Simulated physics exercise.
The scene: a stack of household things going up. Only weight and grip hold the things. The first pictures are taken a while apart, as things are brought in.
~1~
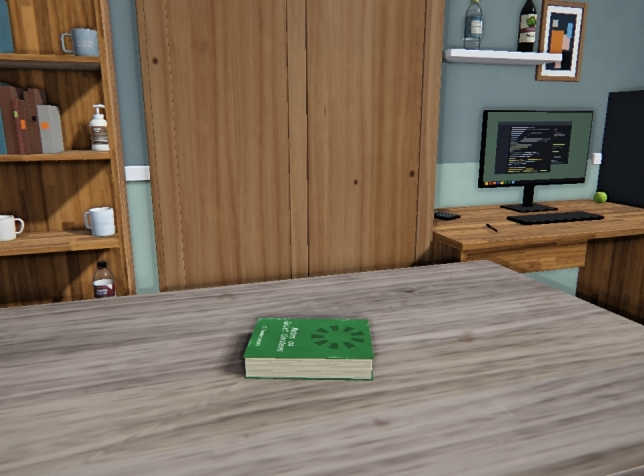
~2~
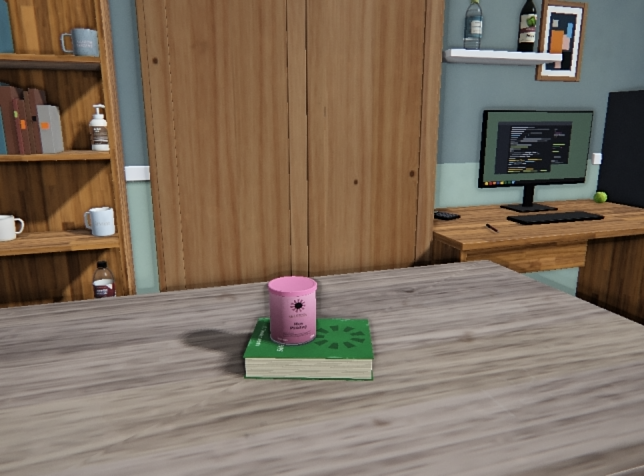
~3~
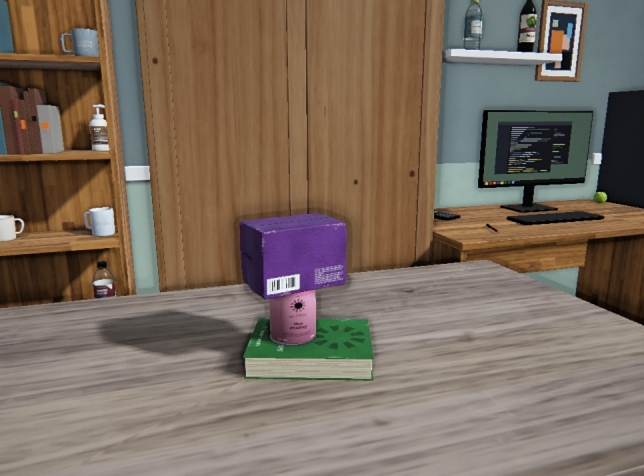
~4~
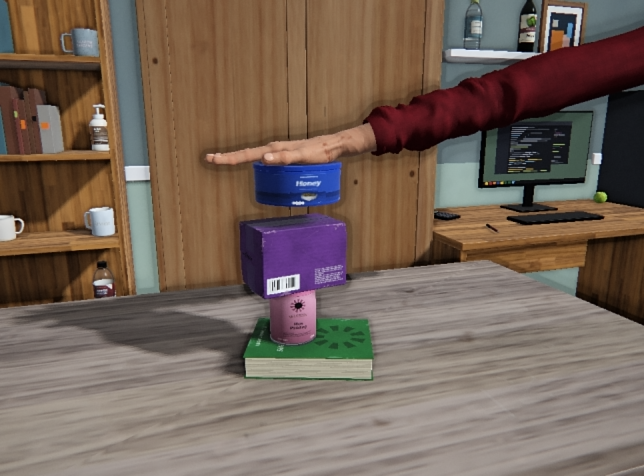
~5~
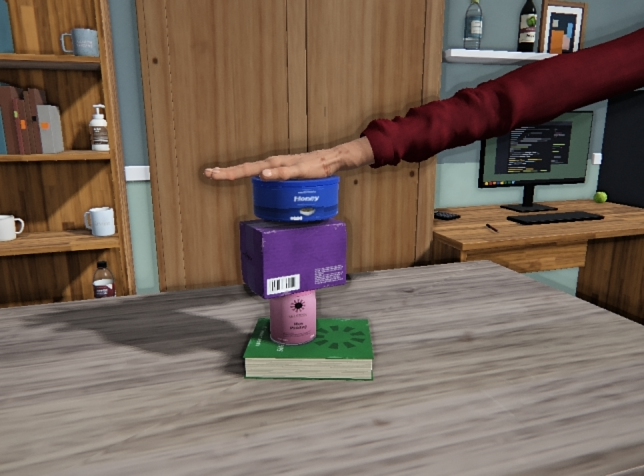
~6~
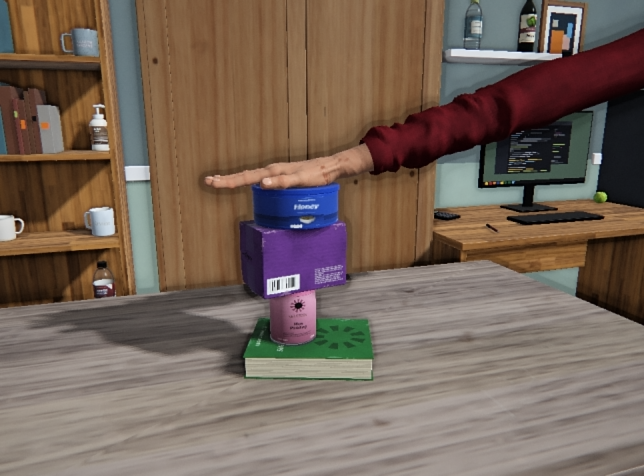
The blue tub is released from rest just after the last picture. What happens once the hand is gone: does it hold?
The pile keeps its balance.
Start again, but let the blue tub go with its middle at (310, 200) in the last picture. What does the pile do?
Then it keeps its balance.
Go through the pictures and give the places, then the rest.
In the first picture, the last thing is not in view yet.
In the second picture, the last thing is not in view yet; pink tin (293, 310).
In the third picture, the last thing is not in view yet; green book (311, 347).
The fourth picture shows on its way; blue tub (298, 181); purple box (293, 253).
The fifth picture shows on its way; blue tub (296, 195); pink tin (293, 310).
The sixth picture shows set down, still held; blue tub (296, 203); green book (311, 347).
Then, 0.20 s on from there, no change.
Then, 0.60 s on from there, blue tub resting near (296, 203).
In the end, all 4 unmoved. At the end, from the last picture's camera, blue tub near (296, 203). The pile stays up.
